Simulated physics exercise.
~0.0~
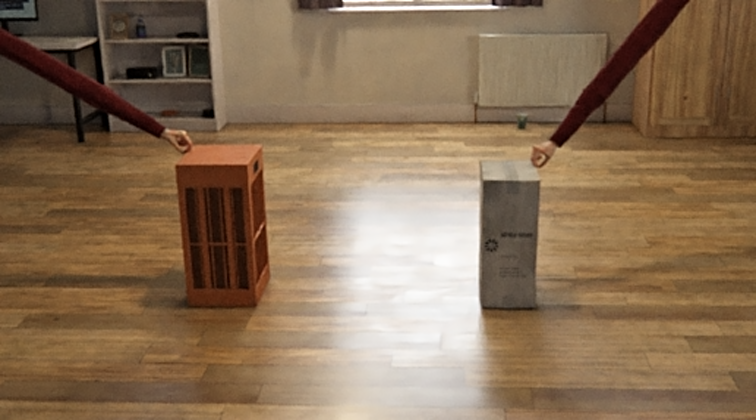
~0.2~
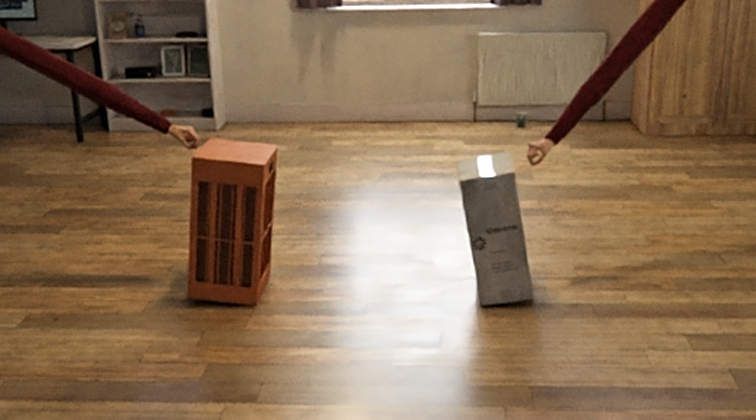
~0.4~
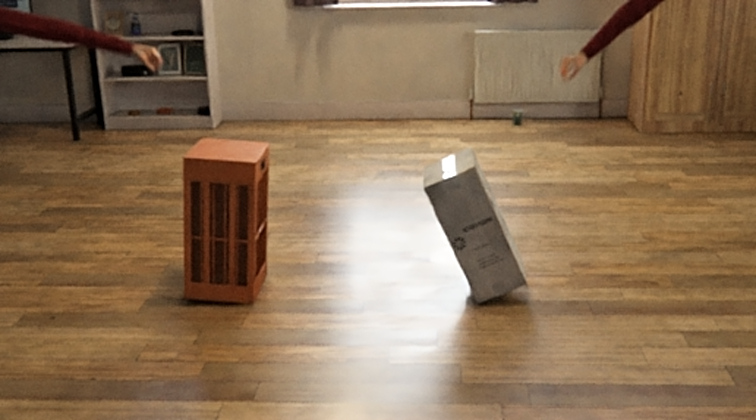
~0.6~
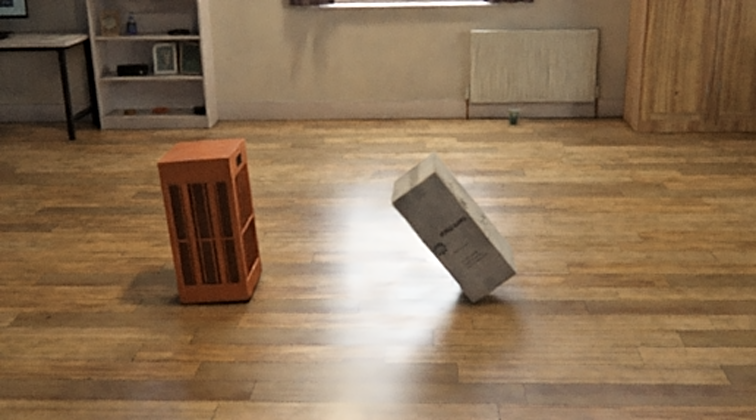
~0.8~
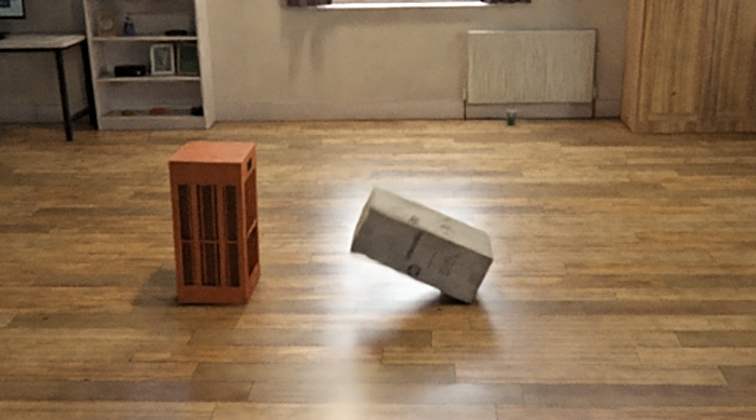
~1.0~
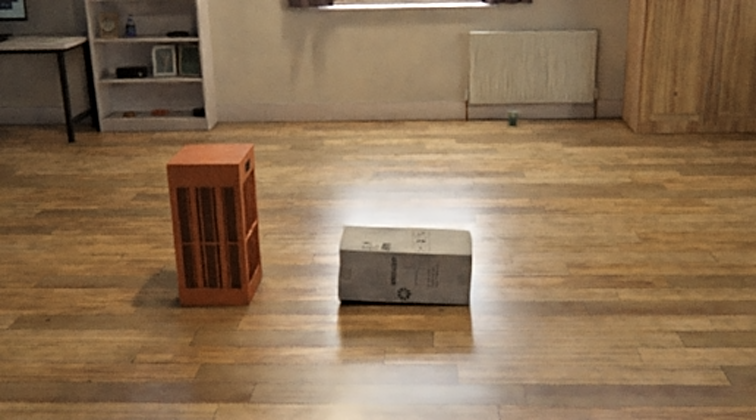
Two hands shoving an orange crate and a white parcel, the crate rocking back upright while the parcel topples left onto its side.
